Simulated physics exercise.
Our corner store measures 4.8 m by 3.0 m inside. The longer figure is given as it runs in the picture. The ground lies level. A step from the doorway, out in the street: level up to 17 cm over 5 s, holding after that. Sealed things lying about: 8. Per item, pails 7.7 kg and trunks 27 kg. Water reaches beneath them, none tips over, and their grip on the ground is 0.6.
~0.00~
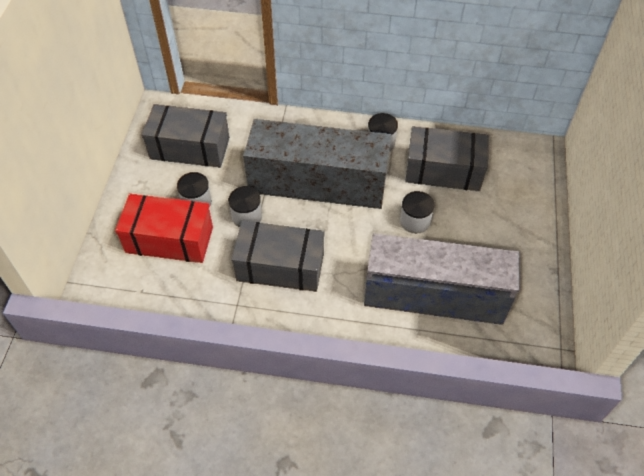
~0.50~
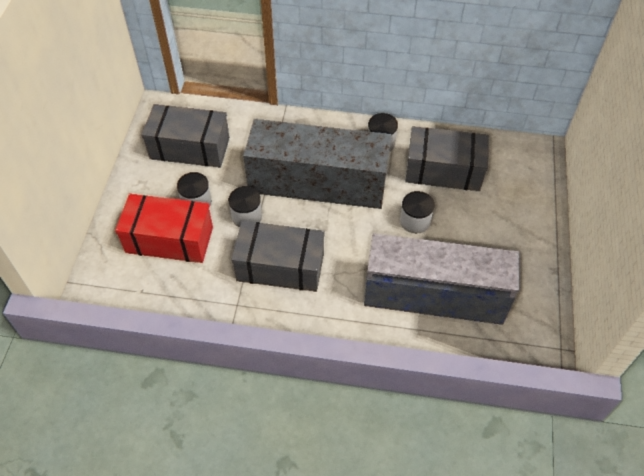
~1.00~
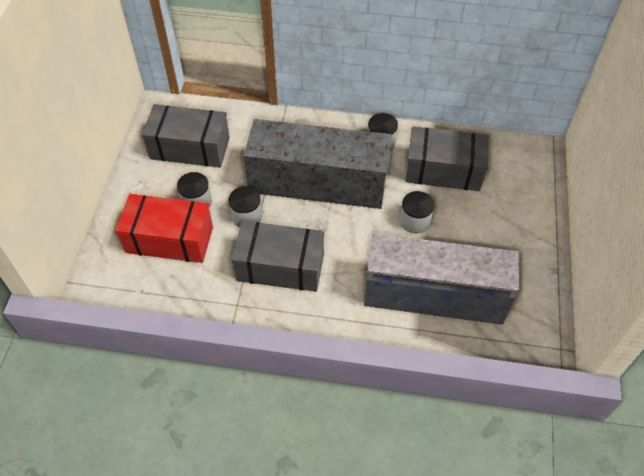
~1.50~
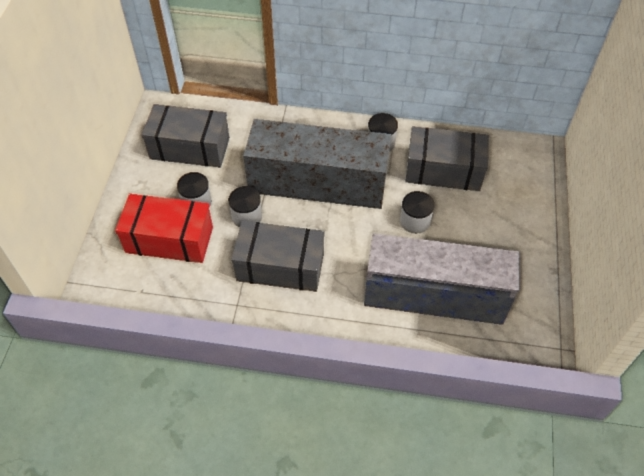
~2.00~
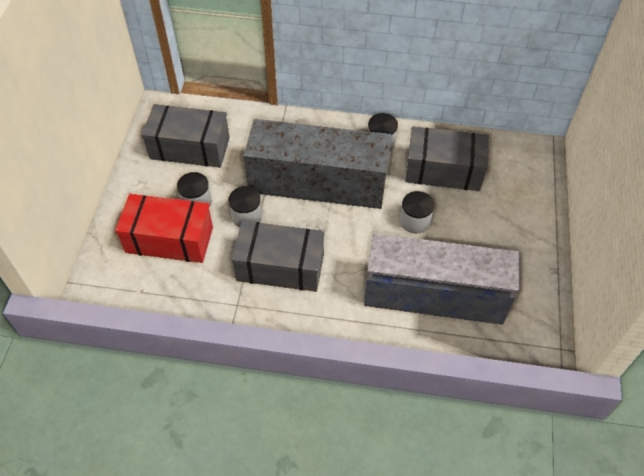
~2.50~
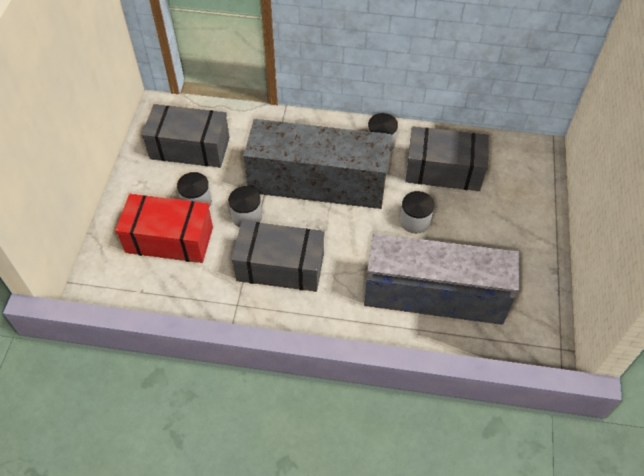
Greenish water spreading over the grey street around a small store, while a red trunk, grey trunks and pails inside stay still.
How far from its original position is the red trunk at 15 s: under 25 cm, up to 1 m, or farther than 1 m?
Farther than 1 m.
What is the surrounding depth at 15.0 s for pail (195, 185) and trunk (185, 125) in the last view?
About 10 and 10 cm.
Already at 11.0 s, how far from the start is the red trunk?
Some 100 cm from the start.
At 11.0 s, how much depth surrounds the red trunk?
Near 11 cm deep.
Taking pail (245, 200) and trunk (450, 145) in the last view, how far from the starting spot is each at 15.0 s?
In turn: 20 cm, 20 cm.
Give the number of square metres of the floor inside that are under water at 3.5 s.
That flooded area is roughly 1.0 m2.
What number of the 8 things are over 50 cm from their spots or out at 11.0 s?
The number by then is 3.
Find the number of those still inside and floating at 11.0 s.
At that time the total is 3.
After 3.5 s the red trunk is near (163, 217), 0.0 m from its start, aground; 0 afloat.
After 6.8 s the red trunk is near (162, 220), 0.0 m from its start, aground; 1 afloat.
After 11.0 s the red trunk is near (213, 299), 1.1 m from its start, afloat; 3 afloat.
After 15.0 s the red trunk is near (541, 310), 3.6 m from its start, afloat; 5 afloat.
